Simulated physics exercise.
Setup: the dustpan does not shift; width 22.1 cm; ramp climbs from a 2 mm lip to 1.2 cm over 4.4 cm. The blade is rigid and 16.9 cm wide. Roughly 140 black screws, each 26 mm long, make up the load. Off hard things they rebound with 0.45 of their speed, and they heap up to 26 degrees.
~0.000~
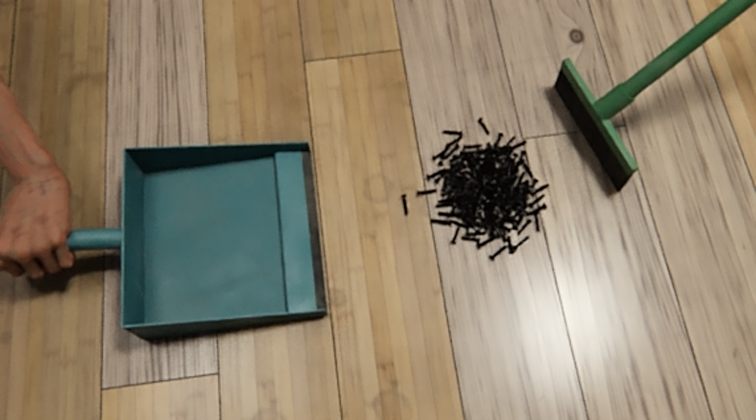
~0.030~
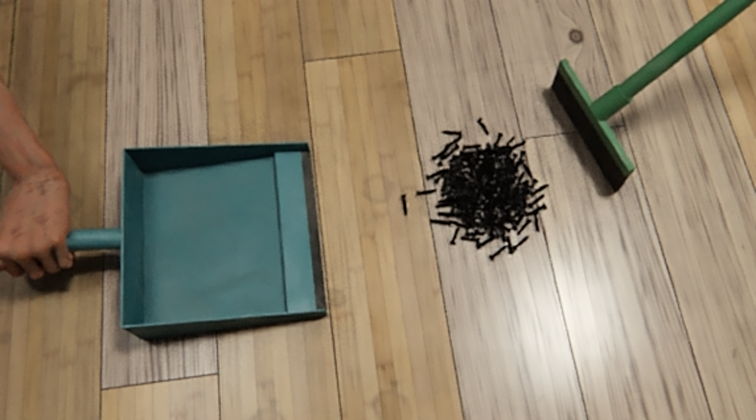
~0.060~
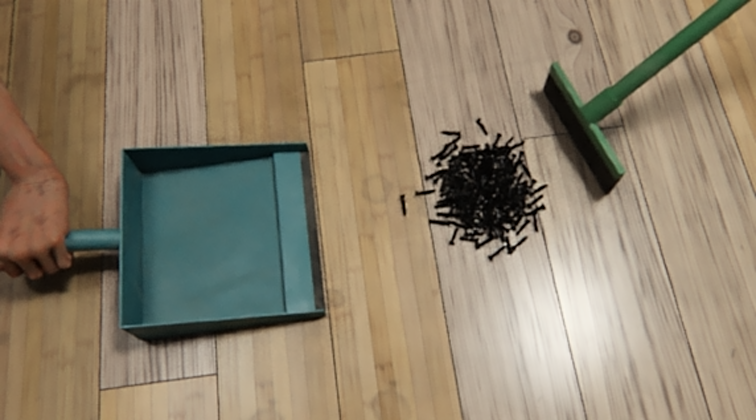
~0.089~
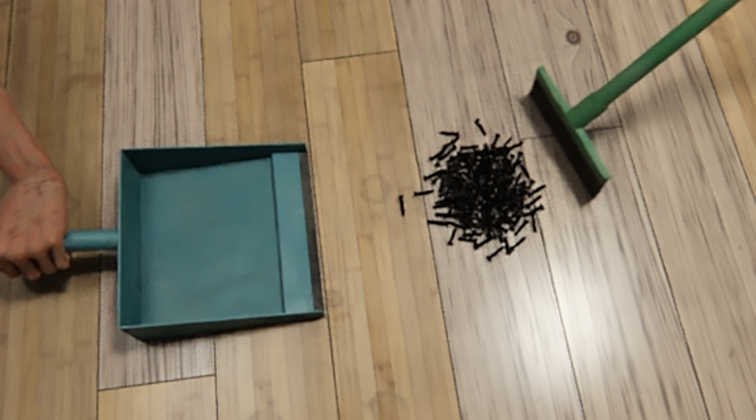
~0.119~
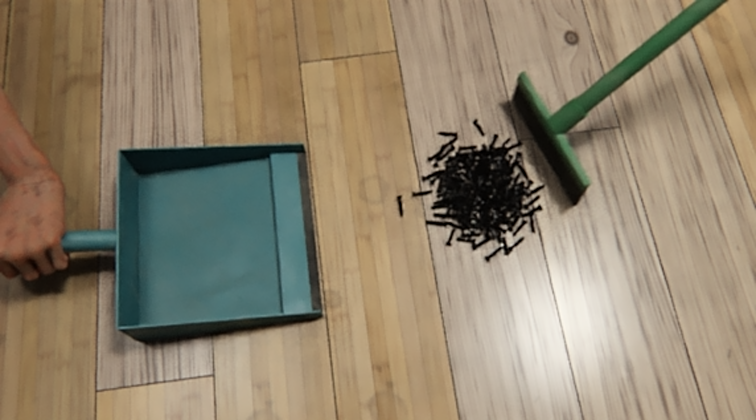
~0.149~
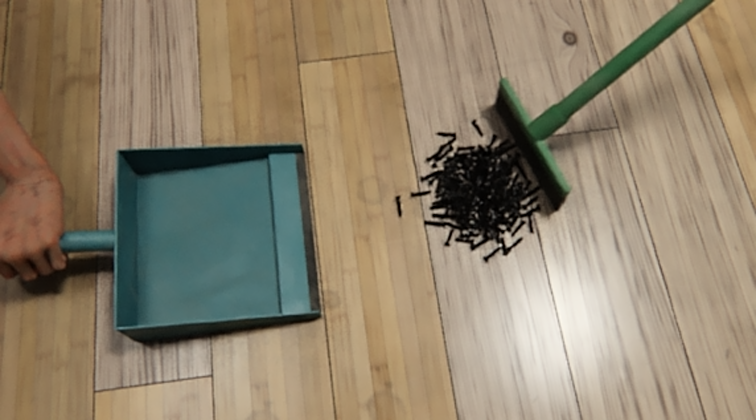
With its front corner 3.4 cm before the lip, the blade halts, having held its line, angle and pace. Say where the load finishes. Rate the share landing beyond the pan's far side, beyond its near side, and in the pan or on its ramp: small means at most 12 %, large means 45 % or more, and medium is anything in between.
Shares: Far side - small; near side - small; pan - medium.
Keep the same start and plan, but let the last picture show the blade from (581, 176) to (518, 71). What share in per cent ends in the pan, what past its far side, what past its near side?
Split: Pan = 0, far = 5, near = 0.
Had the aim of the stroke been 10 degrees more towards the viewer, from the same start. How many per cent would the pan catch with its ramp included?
In that case some 20 per cent.
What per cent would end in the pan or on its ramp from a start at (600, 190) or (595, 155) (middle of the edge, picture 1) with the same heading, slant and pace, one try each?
Some 15 and 25 per cent.
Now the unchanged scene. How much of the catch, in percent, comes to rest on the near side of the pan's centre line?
Roughly 40 in a hundred.
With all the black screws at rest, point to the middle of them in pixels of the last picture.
Near (328, 248).
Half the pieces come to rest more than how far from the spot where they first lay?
Somewhere around 20 centimetres.
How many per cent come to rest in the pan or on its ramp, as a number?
Near 20 in every hundred.
After 0.30 s, middle of the blade 17 cm from the lip; 0 % over the lip, far side 0 %, near side 0 %.
After 0.41 s, middle of the blade 9 cm from the lip; 0 % over the lip, far side 0 %, near side 0 %.
Then, at 0.65 s, middle of the blade 6 cm from the lip; 20 % over the lip, far side 0 %, near side 5 %.
At rest (1.2 s), far side 0 %, near side 5 %, pan 20 %, in front of the lip or behind the blade 70 %.
